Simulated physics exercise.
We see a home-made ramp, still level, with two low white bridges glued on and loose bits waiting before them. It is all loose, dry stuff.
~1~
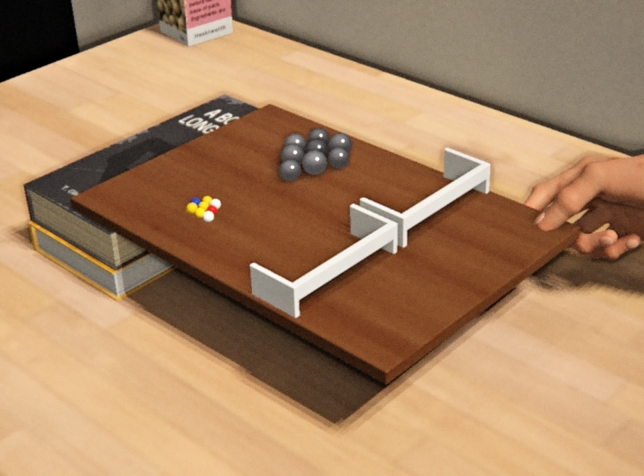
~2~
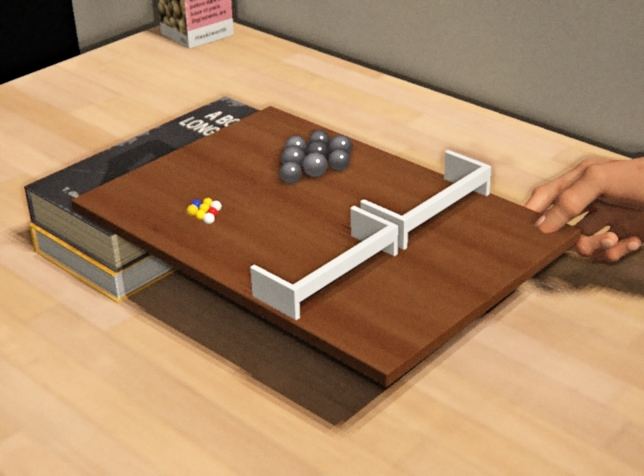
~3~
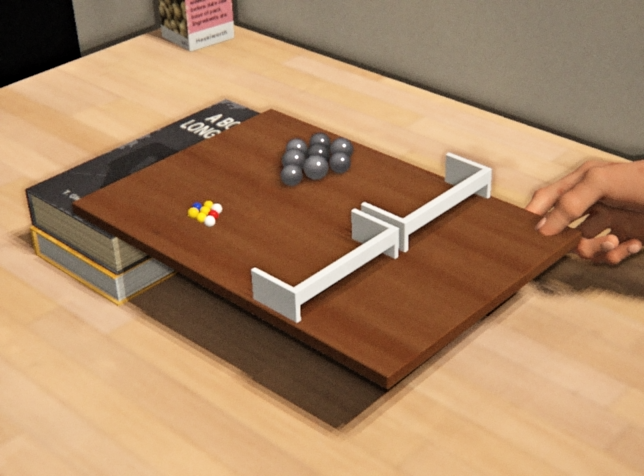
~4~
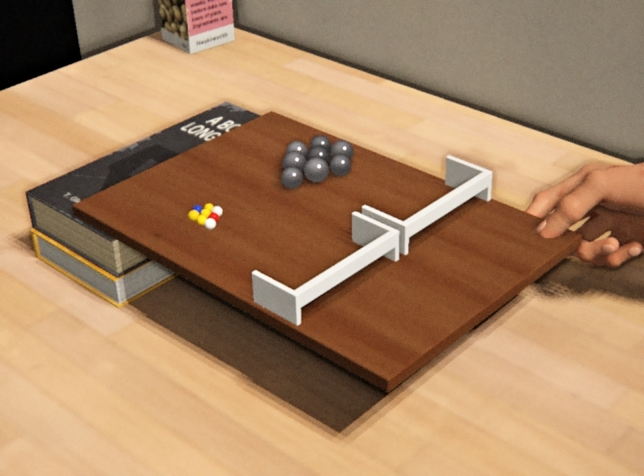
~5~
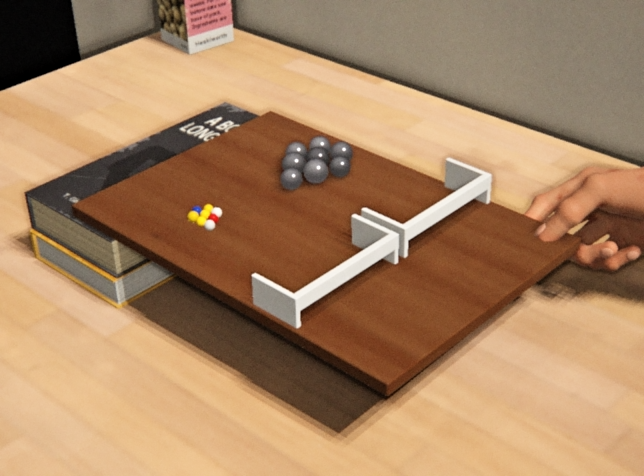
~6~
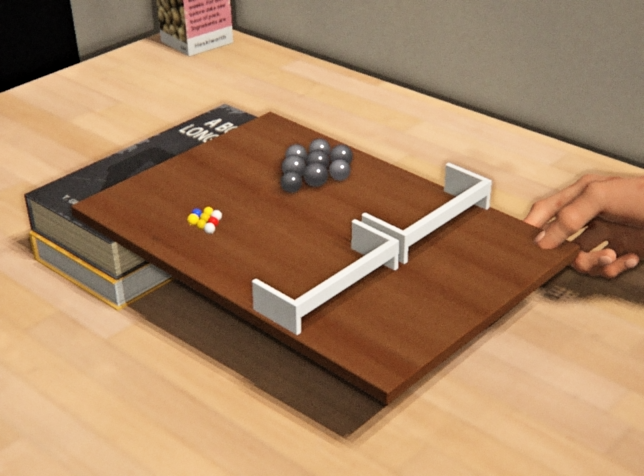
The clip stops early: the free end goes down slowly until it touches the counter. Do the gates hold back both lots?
The nearer handful slips under its gate and the farther handful is stopped by its gate.
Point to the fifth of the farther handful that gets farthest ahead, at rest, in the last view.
Near (443, 253).
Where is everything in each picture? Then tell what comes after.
The first picture shows held end of the board at (385, 366), level; book pile at (175, 174), about a quarter as high as the board is long; nearer handful at (204, 207), a few round plastic beads; farther handful at (317, 150), a few steel balls; nearer gate at (345, 260), its slot higher than a piece; farther gate at (446, 196), its slot lower than a piece.
The second picture shows held end of the board at (385, 368), level; farther handful at (317, 152).
The third picture shows held end of the board at (386, 371), level; nearer handful at (205, 211).
The fourth picture shows held end of the board at (387, 374), level; farther handful at (319, 157).
The fifth picture shows held end of the board at (386, 378), down by 1°; nearer handful at (205, 215).
The sixth picture shows held end of the board at (386, 386), down by 2°; book pile at (176, 183); nearer handful at (205, 218), not moving; farther handful at (318, 161), not moving; nearer gate at (347, 277); farther gate at (447, 212).
Then, 0.20 s after the last picture, board sloping at 7°; nearer handful where it was; farther handful where it was.
Then, 0.46 s after the last picture, board sloping at 12°; nearer handful on its way down; farther handful on its way down.
Then, 0.74 s after the last picture, board resting at 14°; nearer handful all past its gate; farther handful has reached its gate.
At rest, board resting at 14°; nearer handful all past its gate; farther handful gathered behind its gate.
